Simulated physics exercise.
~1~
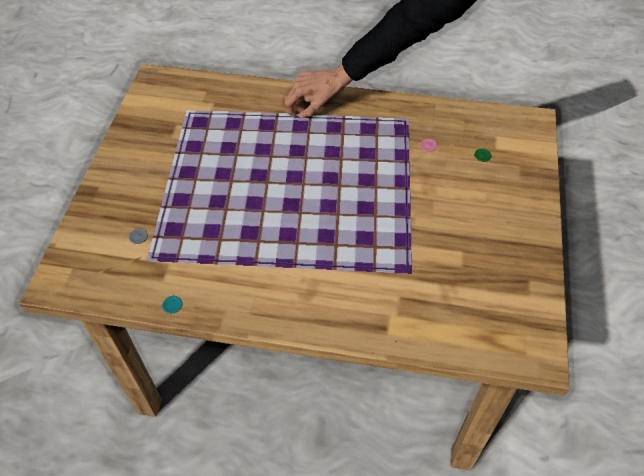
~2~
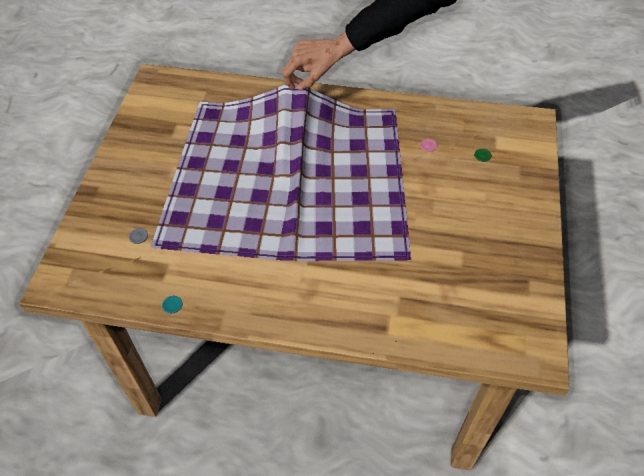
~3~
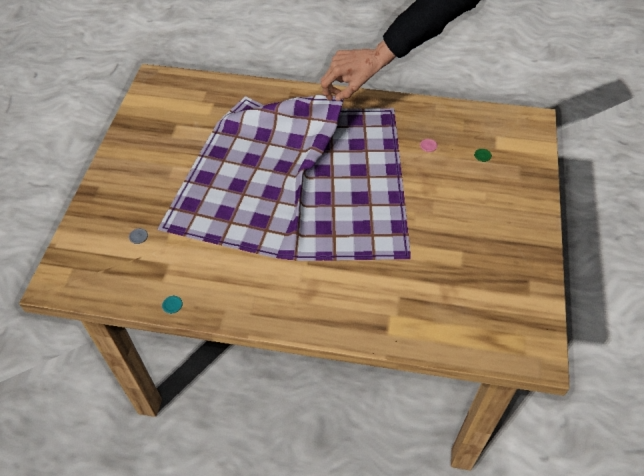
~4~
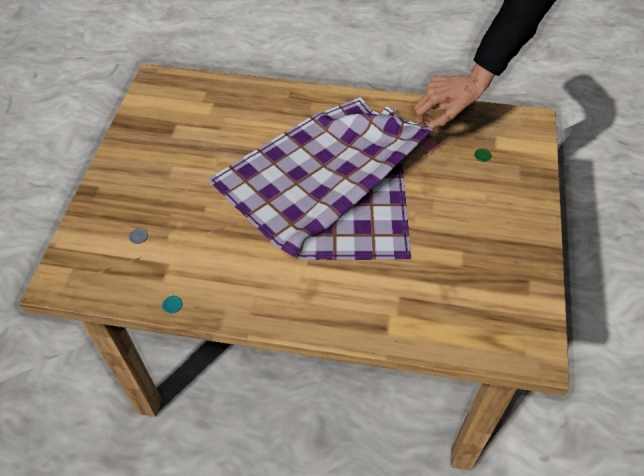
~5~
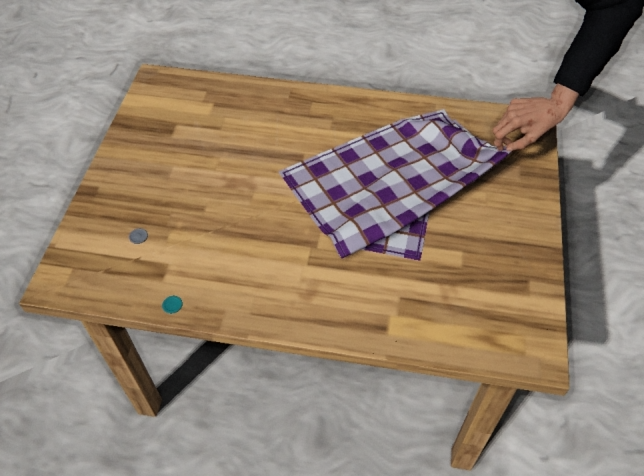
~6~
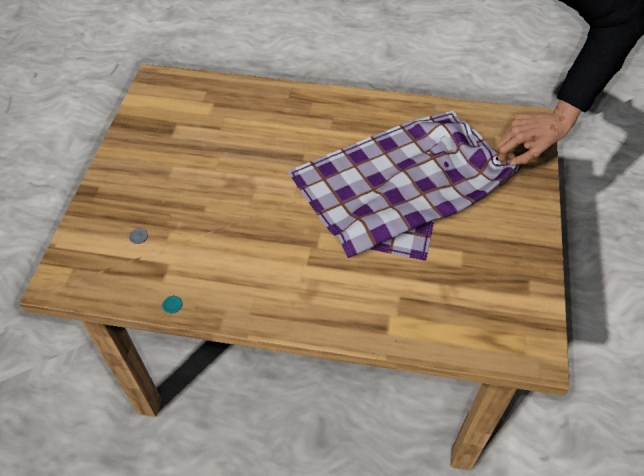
Checked purple and white tea towel being lifted by a hand, folding over and dragged right across pink and green discs, then lowered.
